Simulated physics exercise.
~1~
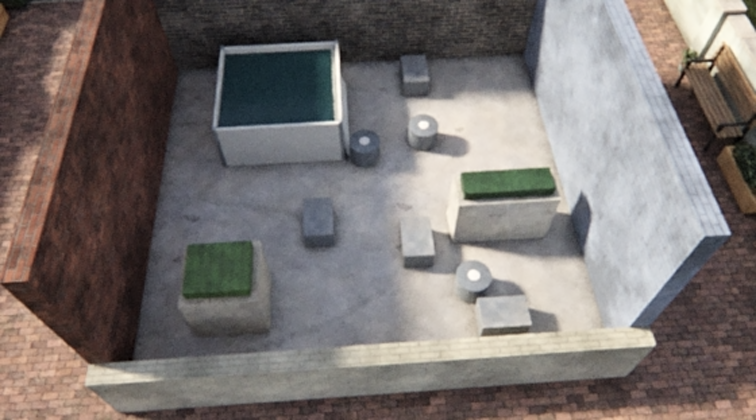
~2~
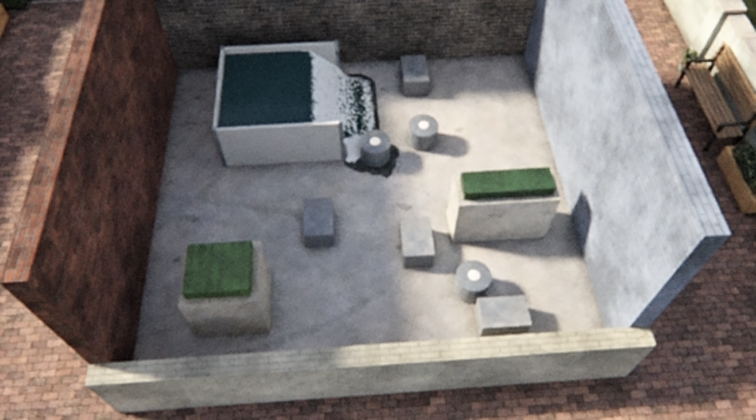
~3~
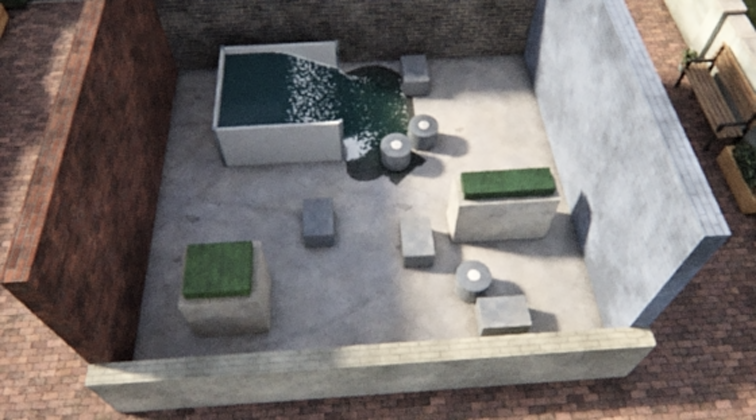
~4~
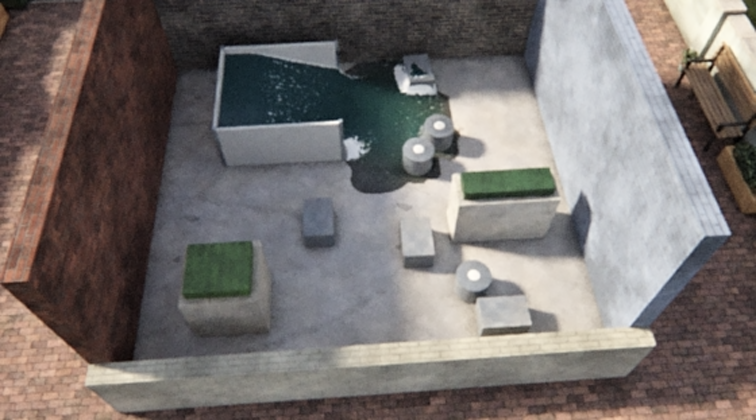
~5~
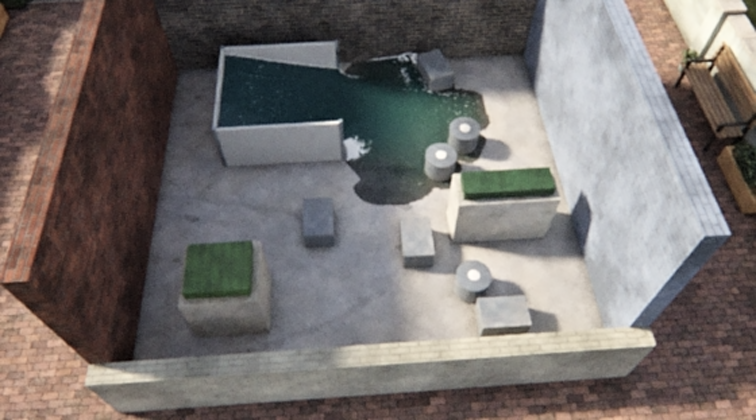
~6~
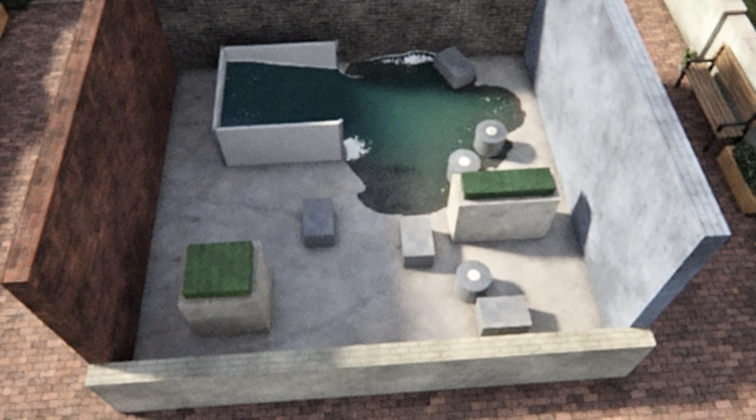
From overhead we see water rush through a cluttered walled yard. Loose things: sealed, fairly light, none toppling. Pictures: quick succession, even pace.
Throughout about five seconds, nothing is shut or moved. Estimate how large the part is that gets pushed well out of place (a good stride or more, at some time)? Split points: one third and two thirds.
The share moved far is two thirds and up.
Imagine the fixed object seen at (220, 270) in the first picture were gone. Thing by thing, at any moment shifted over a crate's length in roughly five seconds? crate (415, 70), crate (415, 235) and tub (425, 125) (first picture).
So, one at a time, the first got displaced, the next didn't go far and the last got displaced.
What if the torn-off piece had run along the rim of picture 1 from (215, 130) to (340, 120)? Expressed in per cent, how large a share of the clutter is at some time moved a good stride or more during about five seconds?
Around 60 in a hundred.
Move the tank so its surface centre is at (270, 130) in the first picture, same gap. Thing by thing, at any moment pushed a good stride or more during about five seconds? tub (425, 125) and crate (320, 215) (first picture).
Findings in sequence - reached that distance; stopped sooner.
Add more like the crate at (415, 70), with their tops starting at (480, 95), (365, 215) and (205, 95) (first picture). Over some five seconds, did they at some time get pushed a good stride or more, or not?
Copy one: Slides well clear; copy two: Slides well clear; copy three: Barely shifts.
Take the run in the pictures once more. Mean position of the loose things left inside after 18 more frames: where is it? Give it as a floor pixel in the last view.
Estimate: Close to (465, 261) px.
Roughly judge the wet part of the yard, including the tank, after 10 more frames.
About 50 percent.
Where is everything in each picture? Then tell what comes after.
The first picture shows a tub at (364, 141), on the bottom; a tub at (424, 125), on the bottom; 0 of 7 have shifted.
The second picture shows a tub at (375, 142) rests on the ground, close to its start; a tub at (424, 125) rests on the ground; 1 of 7 have shifted.
The third picture shows a tub at (396, 145), on the bottom, a stride from its start; a tub at (424, 125), on the bottom; 1 of 7 have shifted.
The fourth picture shows a tub at (418, 149) rests on the ground, a stride from its start; a tub at (439, 126), on the bottom, close to its start; 3 of 7 have shifted.
The fifth picture shows a tub at (441, 155) rests on the ground, a stride from its start; a tub at (465, 128) rests on the ground, a stride from its start; 3 of 7 have shifted.
The sixth picture shows a tub at (464, 162), on the bottom, a stride from its start; a tub at (492, 131) rests on the ground, a stride from its start; 3 of 7 have shifted.
A moment on, 3 of 7 are well off their spots; 0 afloat.
Next, 3 of 7 are well off their spots; 3 afloat.
Later, 3 of 7 are well off their spots; 4 afloat.
In the end, 5 of 7 are well off their spots, and 5 have been at some point; 4 afloat.
